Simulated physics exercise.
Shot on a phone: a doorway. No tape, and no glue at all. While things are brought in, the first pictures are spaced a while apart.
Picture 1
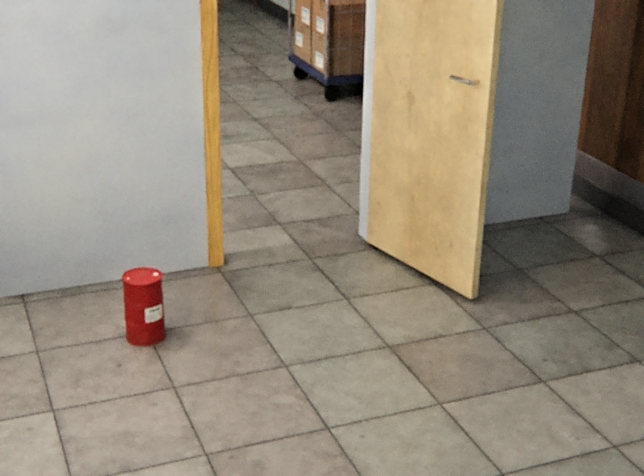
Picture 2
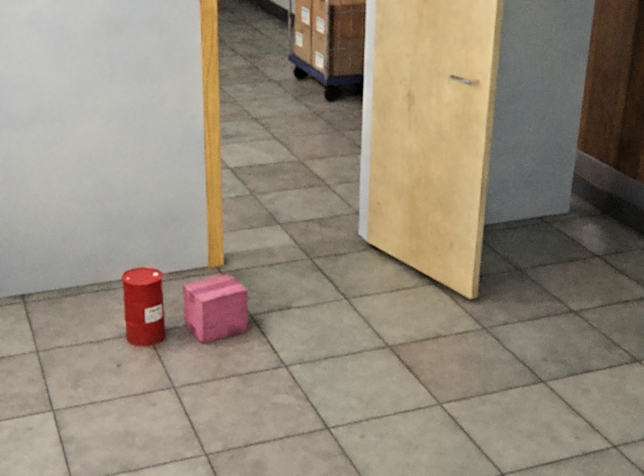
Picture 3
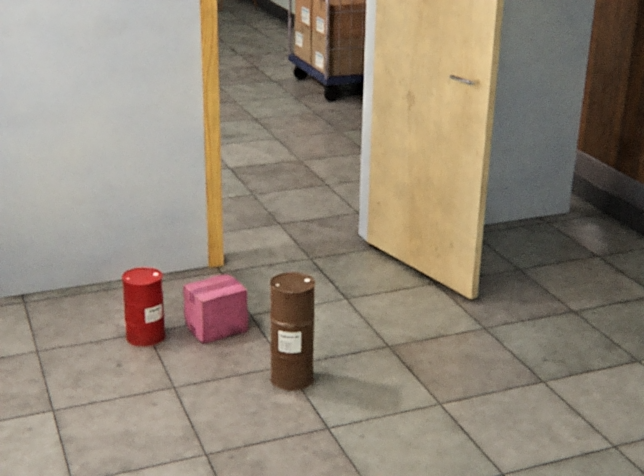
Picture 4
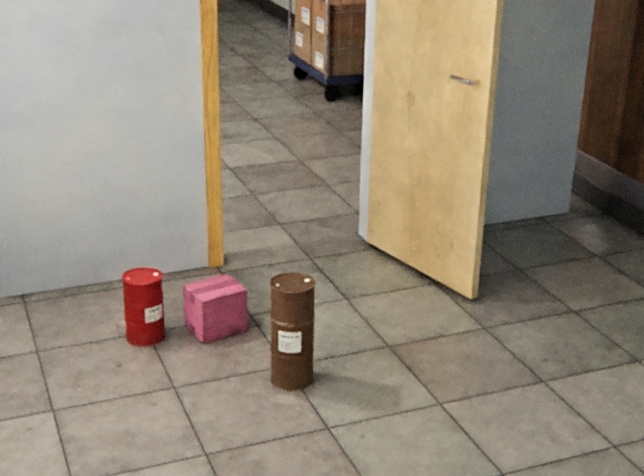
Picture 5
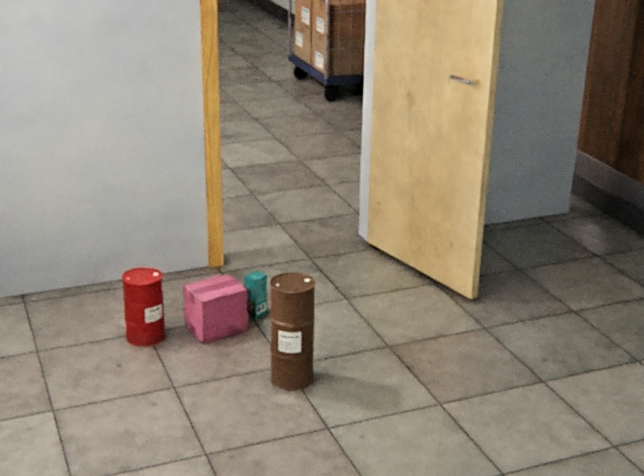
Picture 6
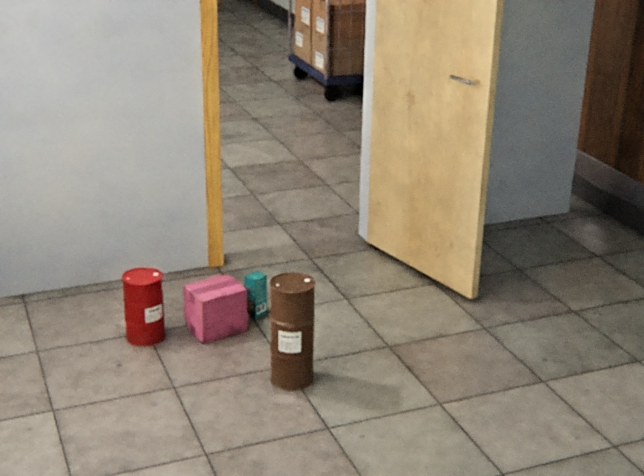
A tiled floor beside a grey wall and a wide-open wooden door, with boxes on a trolley beyond the doorway, is seen from slightly above by a still camera. A red canister stands at left near the wall. A pink parcel appears to its right, then a brown canister nearer the viewer, and lastly a small turquoise carton behind them, while the door stays still.
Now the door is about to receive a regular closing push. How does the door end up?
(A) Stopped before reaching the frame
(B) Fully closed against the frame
Option B: Fully closed against the frame.
Then, 0.80 s later than the last frame, door at 73°.
Then, 1.40 s later than the last frame, door at 32°.
When it is over, door at 0°; all 4 as before. End places, in pixels of the last picture, turquoise carton near (256, 295).
